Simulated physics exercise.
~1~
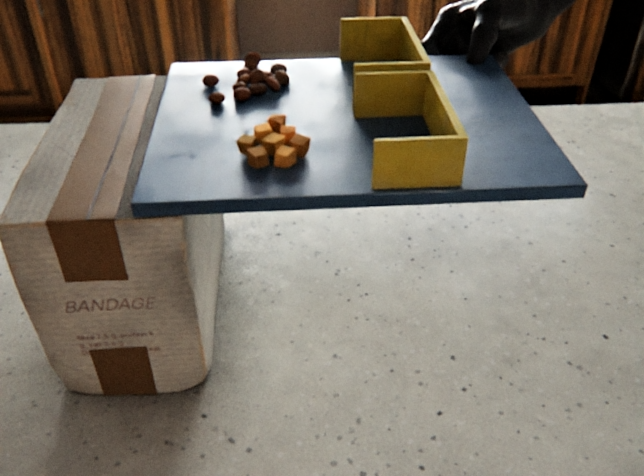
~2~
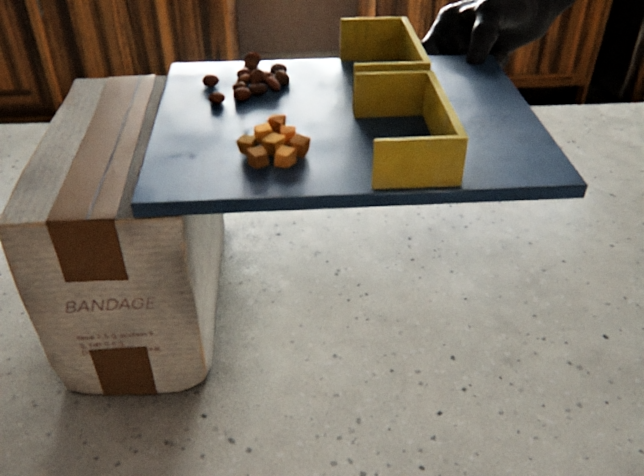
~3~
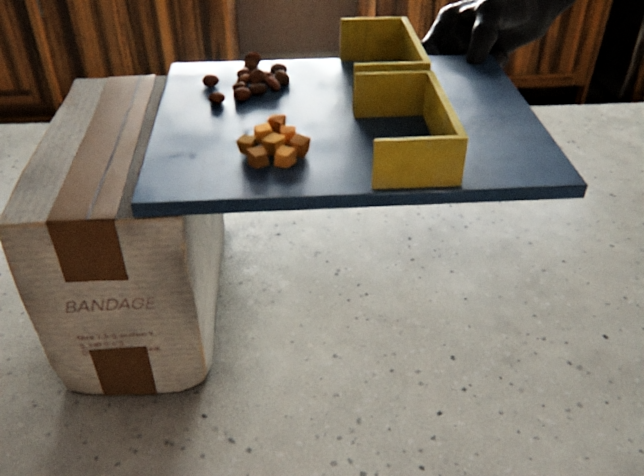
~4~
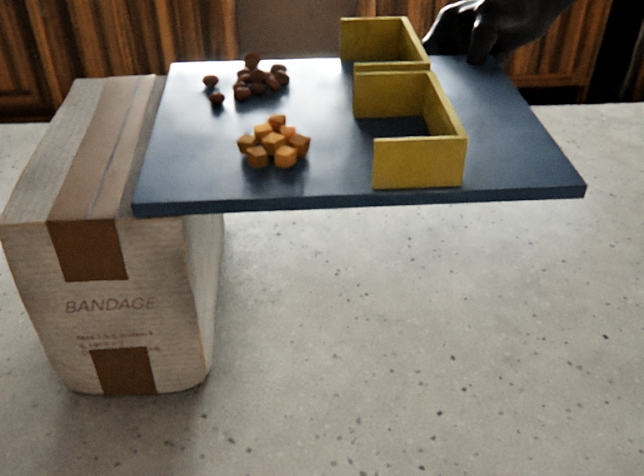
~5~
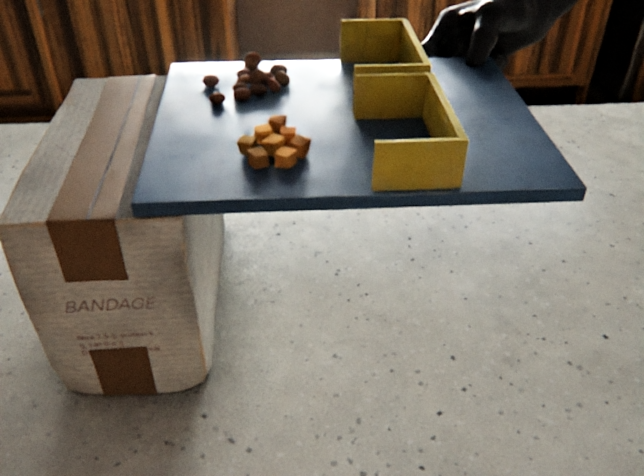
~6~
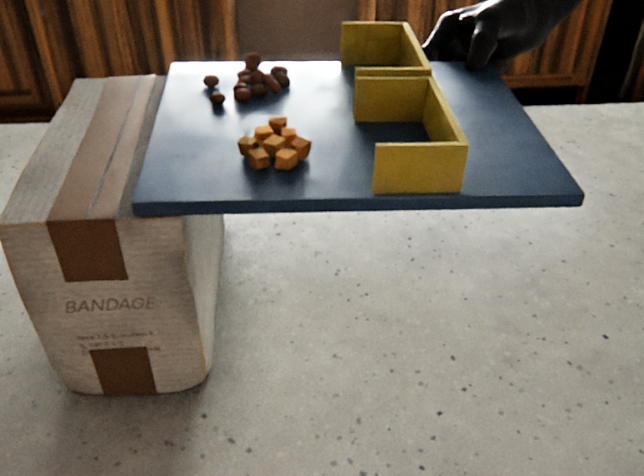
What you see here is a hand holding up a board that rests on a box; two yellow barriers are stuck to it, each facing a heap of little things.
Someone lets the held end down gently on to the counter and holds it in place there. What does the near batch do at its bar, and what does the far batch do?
The near batch stays behind its bar and the Far batch stays behind its bar.
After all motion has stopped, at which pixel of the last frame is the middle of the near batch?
The middle comes to rest roughly at (374, 260).
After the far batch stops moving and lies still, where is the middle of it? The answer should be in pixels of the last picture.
Roughly (357, 185).
Then, 1.01 s after the last picture, board sloping at 21°; near batch where it was; far batch where it was.
Then, 1.90 s after the last picture, board sloping at 38°; near batch has reached its bar; far batch has reached its bar.
Then, 2.66 s after the last picture, board resting at 41°; near batch has reached its bar; far batch has reached its bar.
At rest, board resting at 41°; near batch gathered behind its bar; far batch gathered behind its bar.
